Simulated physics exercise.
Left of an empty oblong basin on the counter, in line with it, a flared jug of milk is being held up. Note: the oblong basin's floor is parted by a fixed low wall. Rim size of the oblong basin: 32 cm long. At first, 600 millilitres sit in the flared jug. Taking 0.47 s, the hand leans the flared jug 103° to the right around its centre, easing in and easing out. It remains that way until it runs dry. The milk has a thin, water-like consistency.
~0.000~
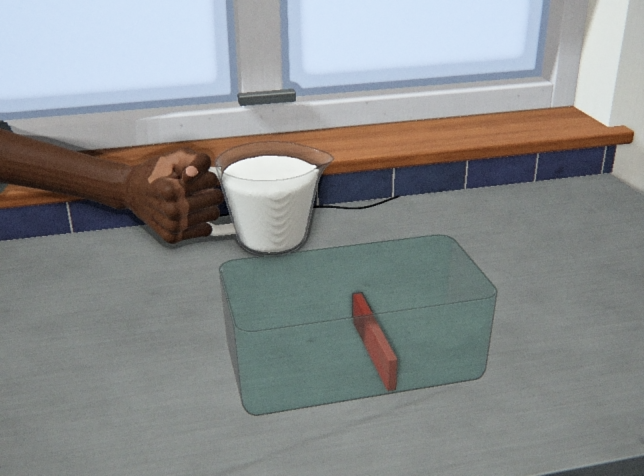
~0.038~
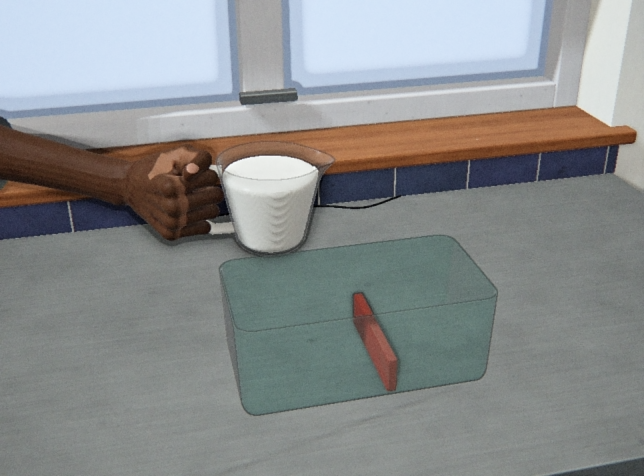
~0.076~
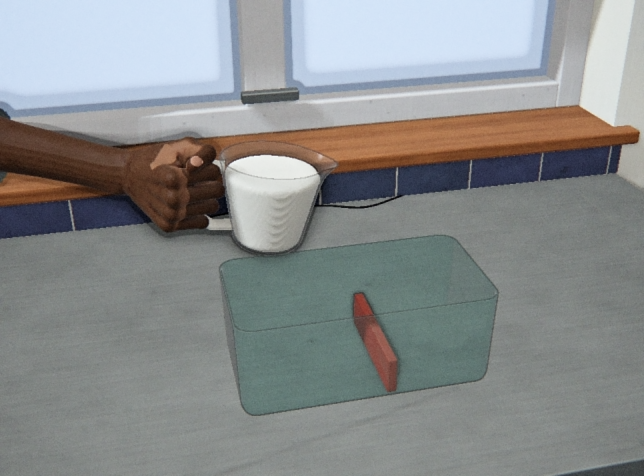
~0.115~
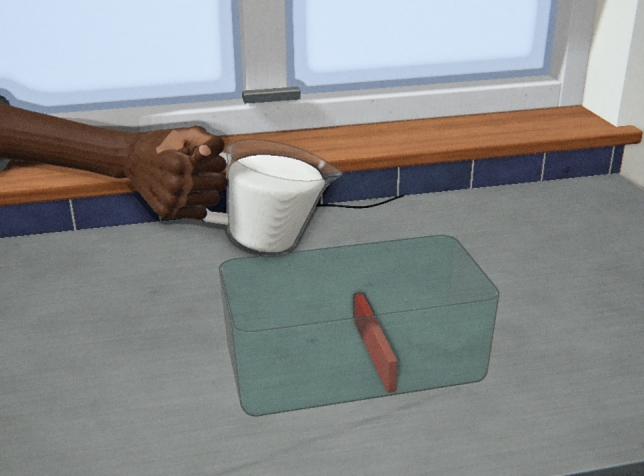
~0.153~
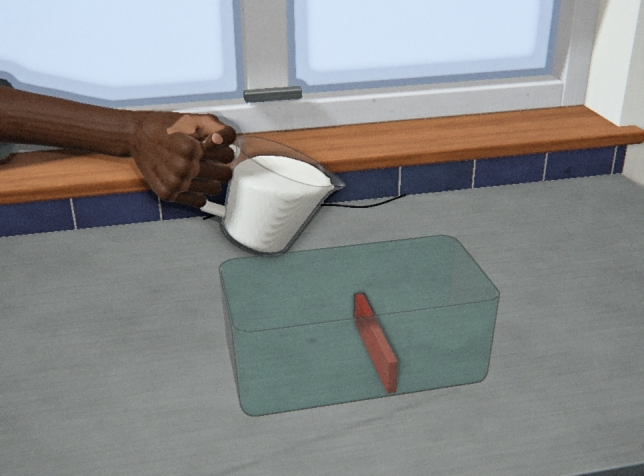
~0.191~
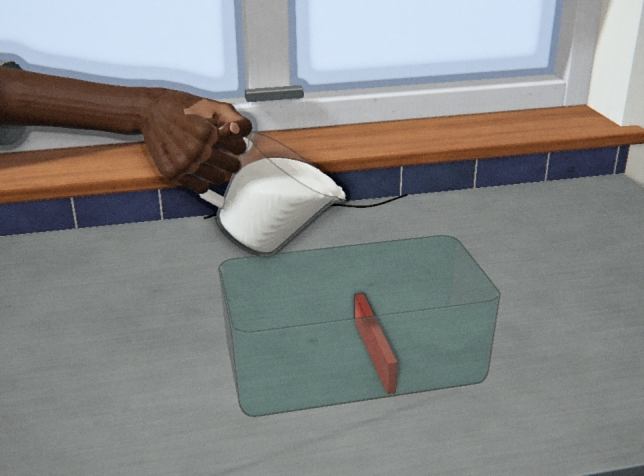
A hand holding a clear jug of milk beside a window slowly leaned it over to the right, while the see-through basin with a red wall inside stayed still on the grey counter.
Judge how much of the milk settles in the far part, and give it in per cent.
Some 26 per cent settles in the far part.
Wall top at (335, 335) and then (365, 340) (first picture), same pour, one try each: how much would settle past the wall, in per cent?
First try about 90 %, second try about 45 %.
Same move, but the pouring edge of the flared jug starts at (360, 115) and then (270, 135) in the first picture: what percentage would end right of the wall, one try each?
Try 1: Approx. 80 %; try 2: Approx. 5 %.
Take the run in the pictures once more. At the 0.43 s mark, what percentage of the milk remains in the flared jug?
Still held: Roughly 34 % of the total.
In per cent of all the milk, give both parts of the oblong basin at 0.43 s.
Lab note: Left near 20, right near 20.
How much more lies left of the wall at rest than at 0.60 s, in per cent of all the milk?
That works out to roughly 10 per cent of the whole.
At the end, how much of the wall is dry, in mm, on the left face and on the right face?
Left 34 mm, right 42 mm.
After 0.43 s the tilt is 101° and 34 per cent is still to pour, 20 is left of the wall and 21 right of it.
After 0.60 s the tilt is 103° and 5 per cent is still to pour, 62 is left of the wall and 26 right of it.
After 0.77 s the tilt is 103° and 0 per cent is still to pour, 71 is left of the wall and 26 right of it.
After 0.97 s the tilt is 103° and 0 per cent is still to pour, 71 is left of the wall and 26 right of it.
In the end 71 per cent lies left of the wall, 26 right of it and 2 outside.
